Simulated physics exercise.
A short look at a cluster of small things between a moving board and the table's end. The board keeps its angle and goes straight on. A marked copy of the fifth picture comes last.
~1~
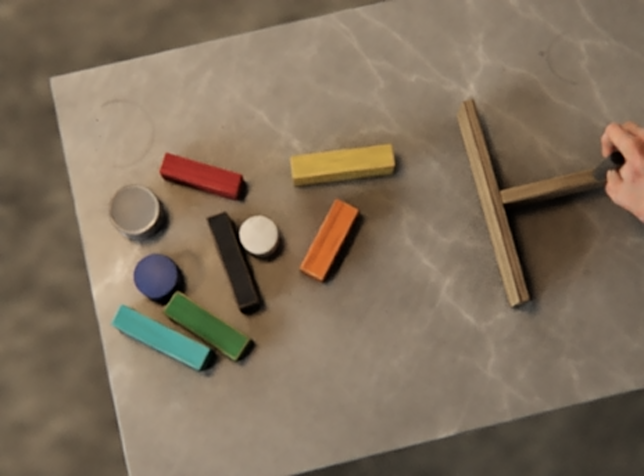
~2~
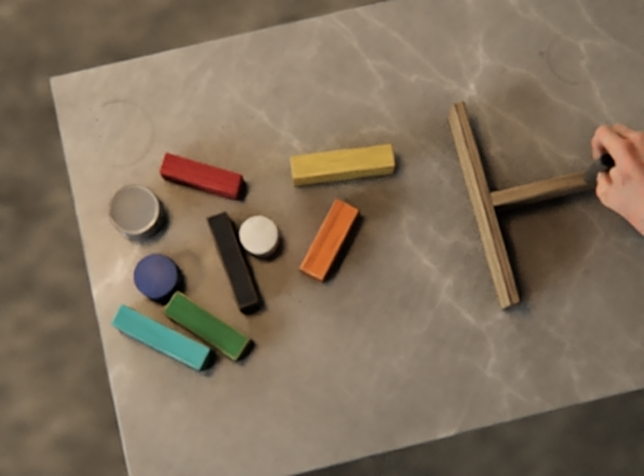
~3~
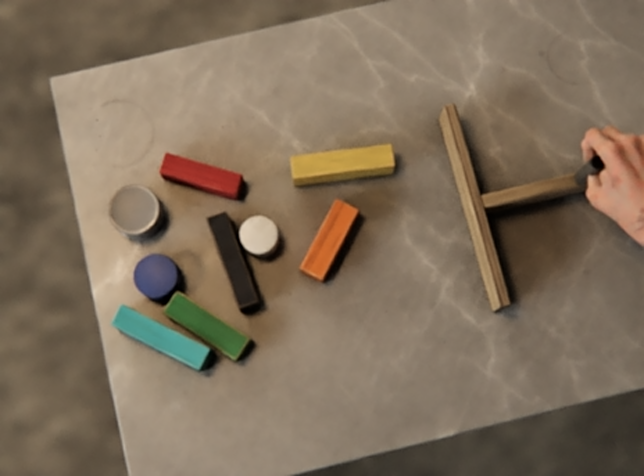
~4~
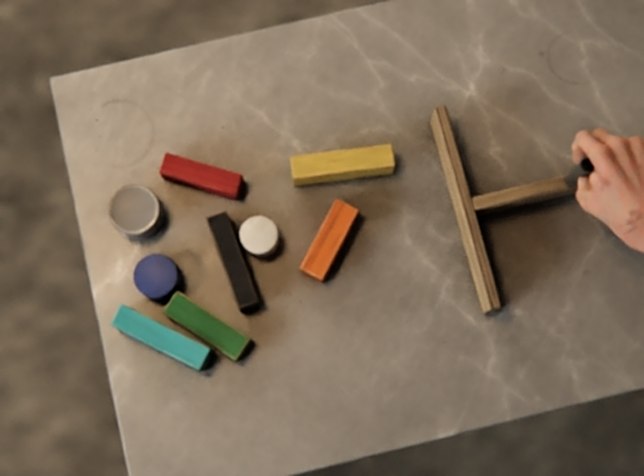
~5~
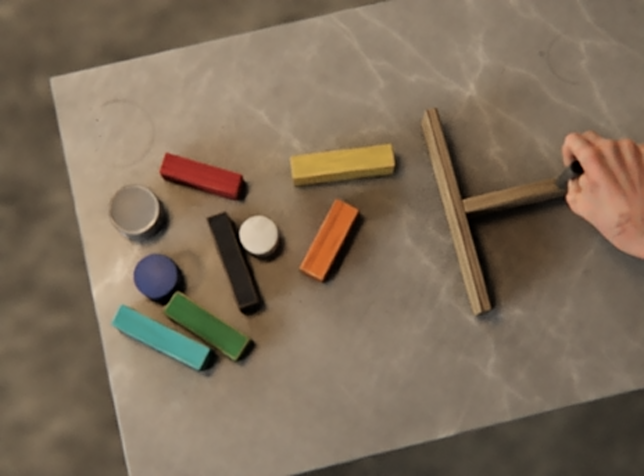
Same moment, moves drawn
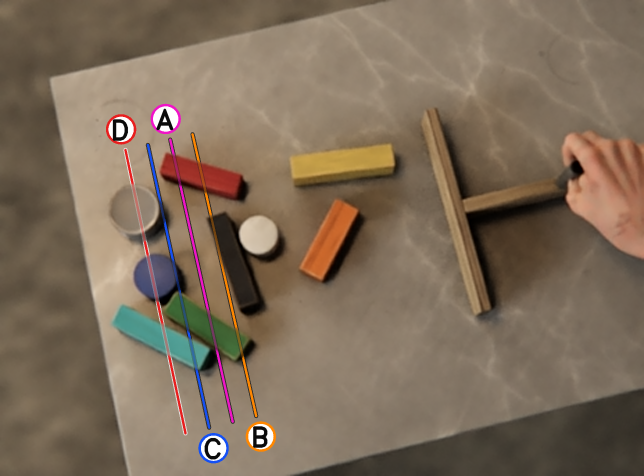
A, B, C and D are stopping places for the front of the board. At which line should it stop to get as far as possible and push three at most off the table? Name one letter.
Line D.
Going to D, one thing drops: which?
It is the blue tin.
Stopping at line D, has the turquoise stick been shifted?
Yes.
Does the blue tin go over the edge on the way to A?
No.
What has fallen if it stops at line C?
The blue tin goes over.
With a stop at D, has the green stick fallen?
No.
On the marked copy, A at (201, 277); B at (224, 271); C at (178, 282); D at (155, 288).
Following D. Soon after the start, board (350, 233); red stick (191, 177); yellow bar (278, 191).
Later, board (239, 260); blue tin (138, 300); turquoise stick (155, 349).
In the end, board (153, 280); blue tin over the edge; turquoise stick (118, 395); one fallen.
As for the rest, A is within the limit but short; B is within the limit but short; C is within the limit but short.
